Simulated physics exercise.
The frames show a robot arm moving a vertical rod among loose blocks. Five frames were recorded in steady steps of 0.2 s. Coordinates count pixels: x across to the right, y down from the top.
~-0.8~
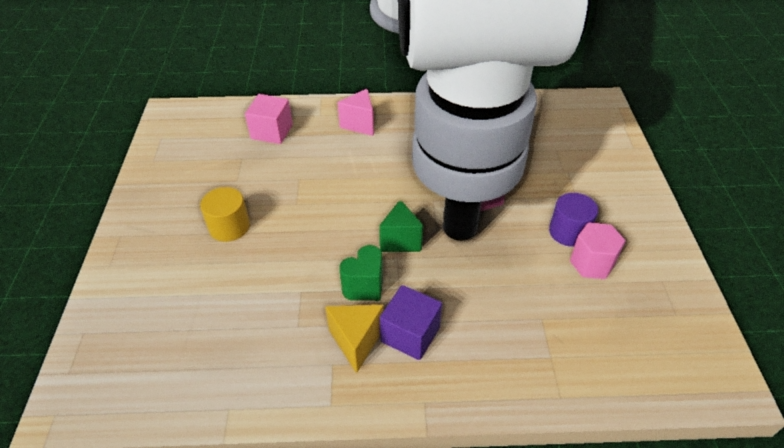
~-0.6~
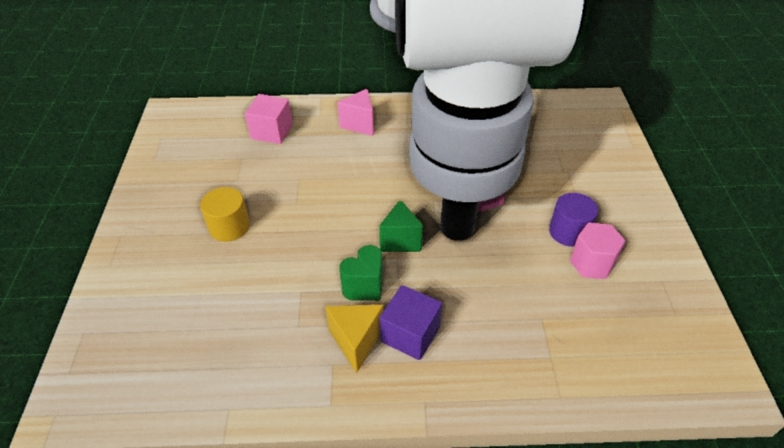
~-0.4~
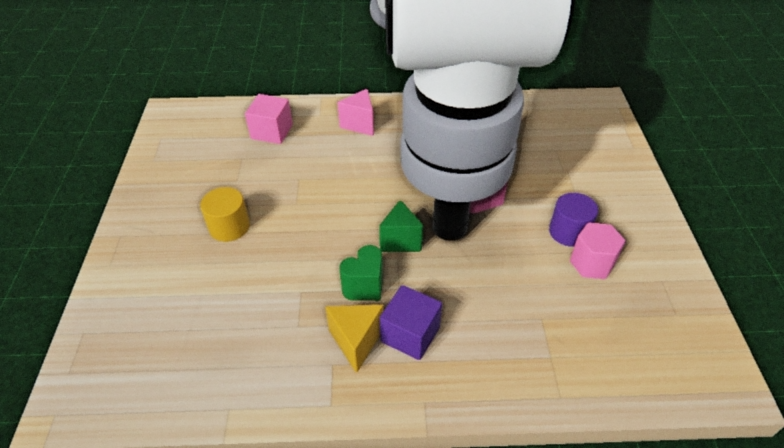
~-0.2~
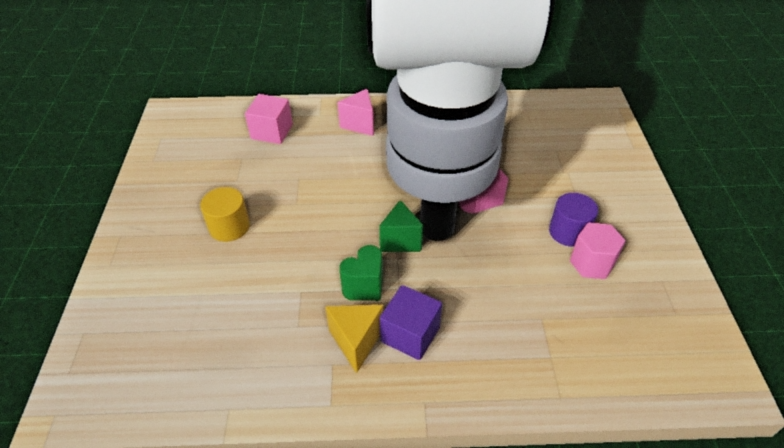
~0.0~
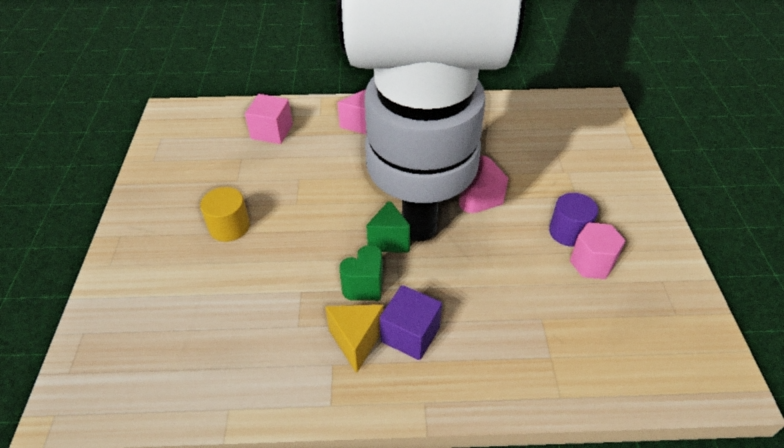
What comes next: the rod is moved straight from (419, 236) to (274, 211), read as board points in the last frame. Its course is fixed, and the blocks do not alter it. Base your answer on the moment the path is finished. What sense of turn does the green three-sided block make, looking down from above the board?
From above, it turns counterclockwise.
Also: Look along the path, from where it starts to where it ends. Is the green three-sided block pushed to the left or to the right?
Pushed left.
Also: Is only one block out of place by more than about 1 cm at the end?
I'd say yes.
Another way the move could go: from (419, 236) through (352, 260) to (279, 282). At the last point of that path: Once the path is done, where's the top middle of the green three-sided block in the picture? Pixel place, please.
It comes to (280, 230).
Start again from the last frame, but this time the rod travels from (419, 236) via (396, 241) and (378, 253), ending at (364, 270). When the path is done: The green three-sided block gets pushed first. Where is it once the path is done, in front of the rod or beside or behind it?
I think it loses its spot in front.
On the path given first. One third of the way, rod at (369, 221); green three-sided block at (345, 219), turned 30° anticlockwise.
Two thirds of the way, rod at (319, 213); green three-sided block at (337, 221), turned 45° anticlockwise.
At the end, rod at (272, 205); yellow circular block unmoved; green three-sided block at (337, 221), turned 45° anticlockwise.
